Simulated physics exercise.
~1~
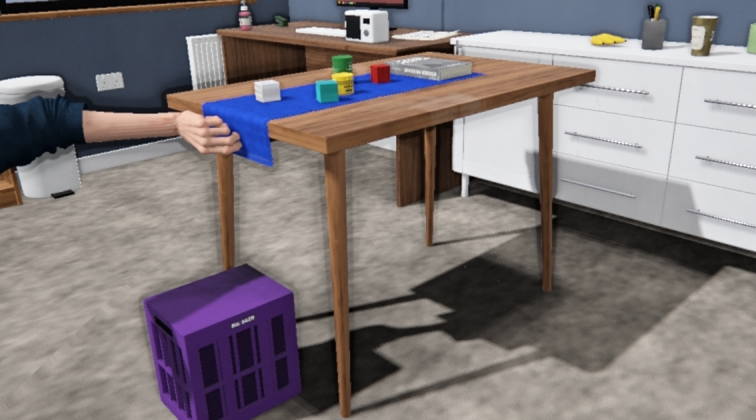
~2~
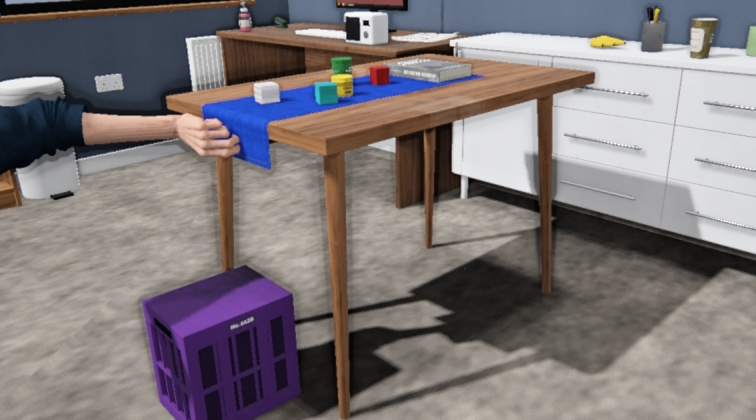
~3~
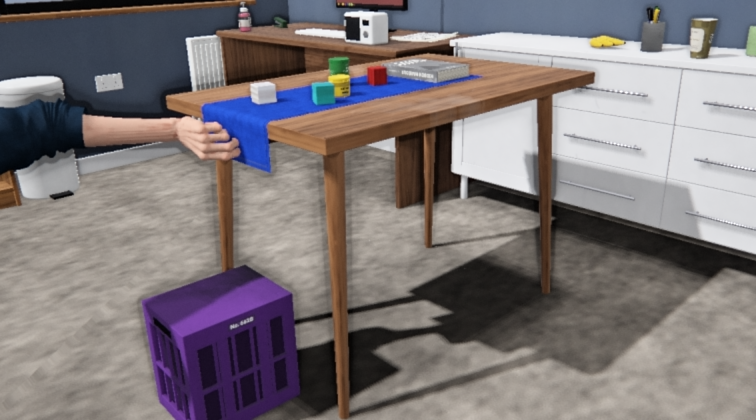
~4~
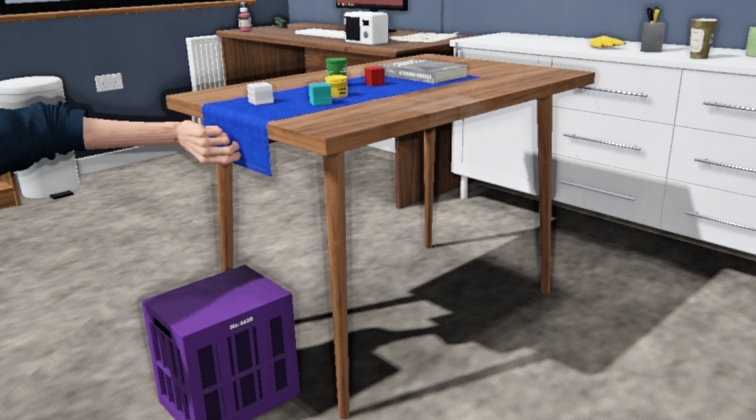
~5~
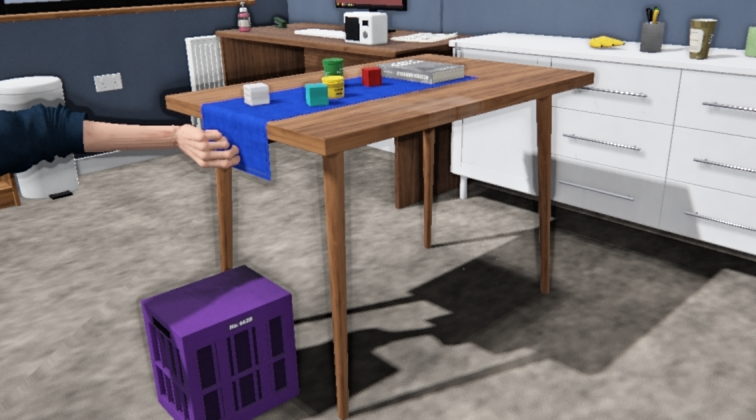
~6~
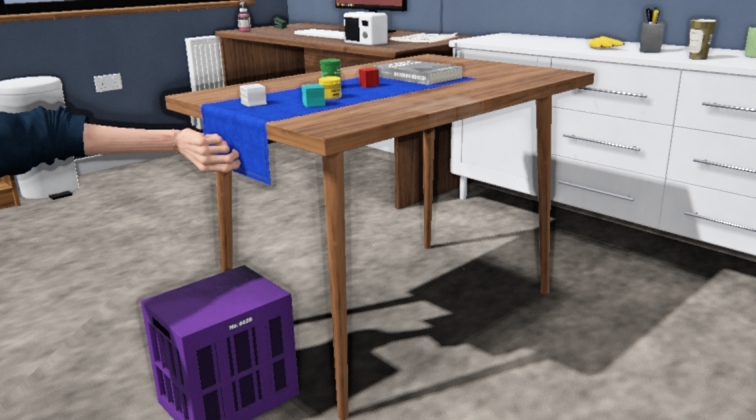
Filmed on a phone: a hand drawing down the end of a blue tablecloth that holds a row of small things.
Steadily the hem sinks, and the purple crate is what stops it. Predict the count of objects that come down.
Count: Three.
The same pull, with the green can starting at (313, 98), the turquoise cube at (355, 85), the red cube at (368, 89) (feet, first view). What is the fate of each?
First the green can, which is lost, then the turquoise cube, which is kept, and finally the red cube, which is kept.
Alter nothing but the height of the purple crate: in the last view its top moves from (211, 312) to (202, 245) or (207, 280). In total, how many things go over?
The count would be 1 and then 2.
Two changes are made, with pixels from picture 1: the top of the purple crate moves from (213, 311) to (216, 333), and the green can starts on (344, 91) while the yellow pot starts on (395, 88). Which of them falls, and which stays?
Outcome for the green can: It is lost. Outcome for the yellow pot: It stays.
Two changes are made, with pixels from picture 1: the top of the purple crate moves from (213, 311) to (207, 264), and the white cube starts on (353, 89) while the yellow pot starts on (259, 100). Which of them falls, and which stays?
White cube stays, yellow pot is gone.
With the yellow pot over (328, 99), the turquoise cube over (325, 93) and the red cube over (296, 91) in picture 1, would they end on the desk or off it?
Here's how it goes: The yellow pot leaves the top, the turquoise cube leaves the top and the red cube leaves the top.
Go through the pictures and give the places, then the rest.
In the first frame, hem (273, 167); white cube (267, 82); turquoise cube (327, 82); yellow pot (343, 75); green can (342, 57); red cube (380, 65); top of the crate (213, 311).
In the second frame, hem (270, 170); white cube (266, 84).
In the third frame, hem (271, 173); turquoise cube (323, 84).
In the fourth frame, hem (272, 176); yellow pot (336, 77); top of the crate (212, 312).
In the fifth frame, hem (271, 181); green can (333, 60).
In the sixth frame, hem (271, 185); white cube (252, 86); turquoise cube (313, 86); yellow pot (330, 79); green can (330, 60); red cube (369, 69).
Soon after, hem near (240, 207); all still up.
Then, hem near (242, 251); white cube and turquoise cube gone.
Further on, hem on the crate; white cube, turquoise cube and yellow pot gone.
At rest, hem on the crate; white cube, turquoise cube and yellow pot gone. The answer is three.
